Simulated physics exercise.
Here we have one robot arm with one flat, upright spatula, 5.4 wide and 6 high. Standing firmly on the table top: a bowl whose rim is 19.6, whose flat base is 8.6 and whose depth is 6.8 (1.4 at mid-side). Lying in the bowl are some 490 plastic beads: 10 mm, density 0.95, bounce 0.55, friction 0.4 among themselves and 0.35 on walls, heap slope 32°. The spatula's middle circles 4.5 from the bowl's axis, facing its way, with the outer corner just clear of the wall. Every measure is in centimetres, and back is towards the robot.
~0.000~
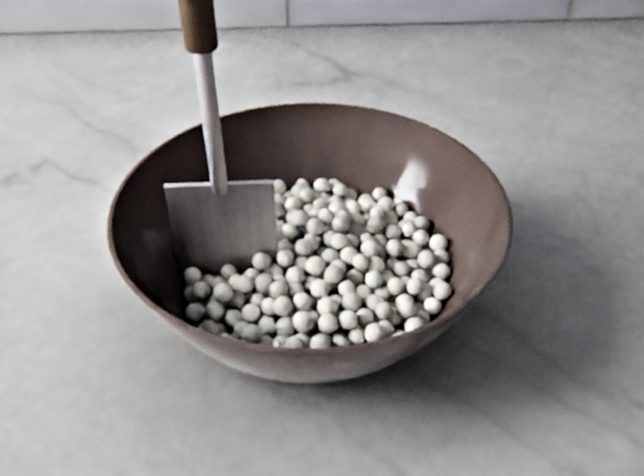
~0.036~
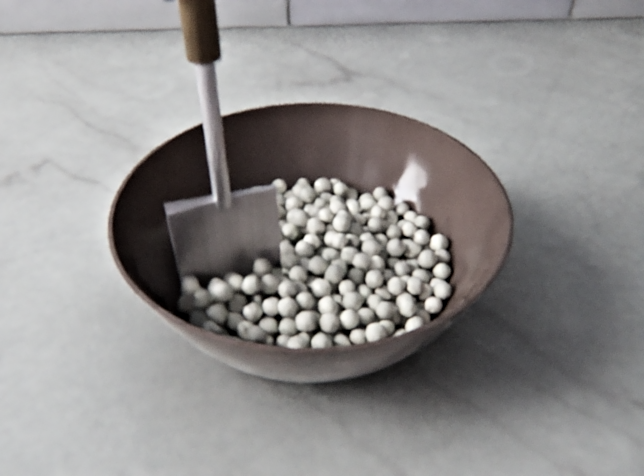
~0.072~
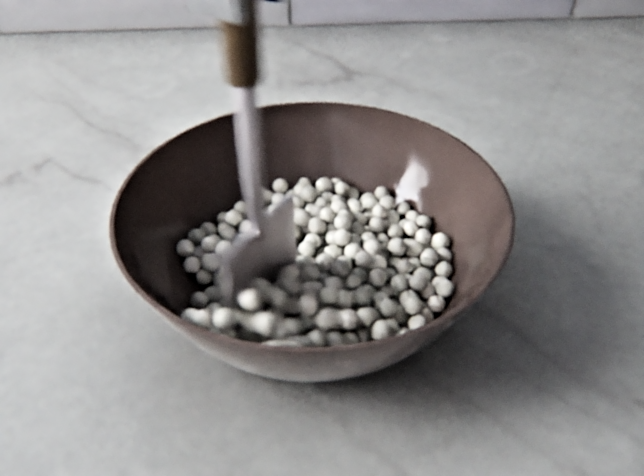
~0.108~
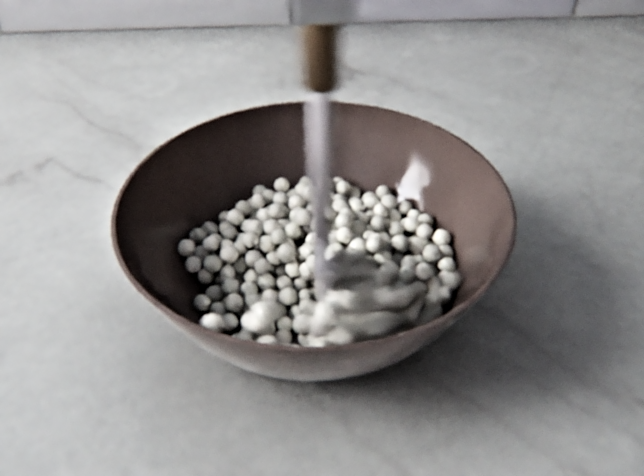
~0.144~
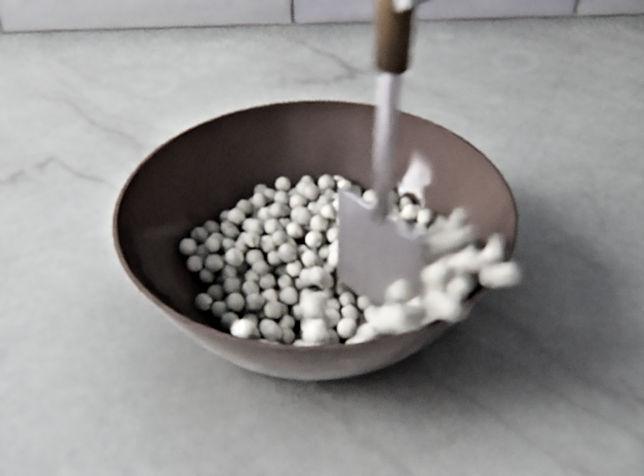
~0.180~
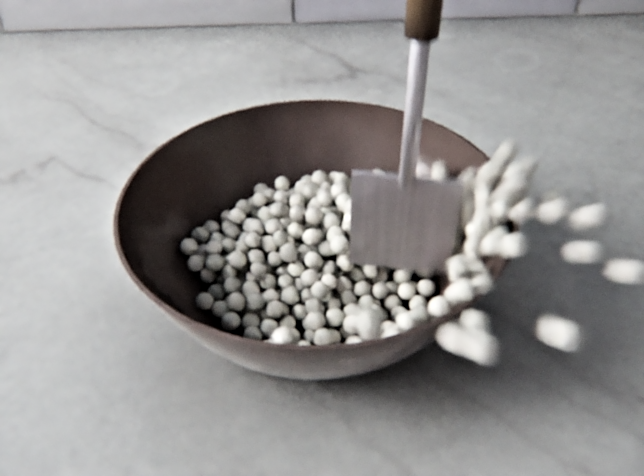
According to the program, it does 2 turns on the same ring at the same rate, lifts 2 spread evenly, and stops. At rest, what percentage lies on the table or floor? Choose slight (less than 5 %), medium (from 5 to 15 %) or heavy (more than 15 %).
The share is heavy.
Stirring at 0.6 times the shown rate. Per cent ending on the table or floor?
Some 5 in a hundred.
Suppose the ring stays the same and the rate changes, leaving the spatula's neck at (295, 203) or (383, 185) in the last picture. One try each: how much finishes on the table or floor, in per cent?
Some 0 and 10 %.
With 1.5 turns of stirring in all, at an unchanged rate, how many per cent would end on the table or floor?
I'd reckon near 20 per cent.
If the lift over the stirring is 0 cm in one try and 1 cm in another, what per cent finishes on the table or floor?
Near 45 in a hundred, then 35 in a hundred.
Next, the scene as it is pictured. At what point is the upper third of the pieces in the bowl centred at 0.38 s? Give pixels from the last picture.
Around pixel (215, 259).
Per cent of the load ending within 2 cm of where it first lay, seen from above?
Something close to 30 percent, I'd say.
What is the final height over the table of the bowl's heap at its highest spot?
I'd say close to 4.5 centimetres.
After 0.38 s, 20° round, highest piece 13 above the table; 389 in the bowl, 47 on the table or floor, 53 in flight or on the tool.
After 0.59 s, 233° round, highest piece 8 above the table; 370 in the bowl, 110 on the table or floor, 9 in flight or on the tool.
After 0.89 s, 0° round, highest piece 4 above the table; 370 in the bowl, 119 on the table or floor.
After 1.59 s, 0° round, highest piece 4 above the table; 370 in the bowl, 119 on the table or floor.
In the end, 370 in the bowl, 119 on the table or floor. That is 24 % on the table or floor.
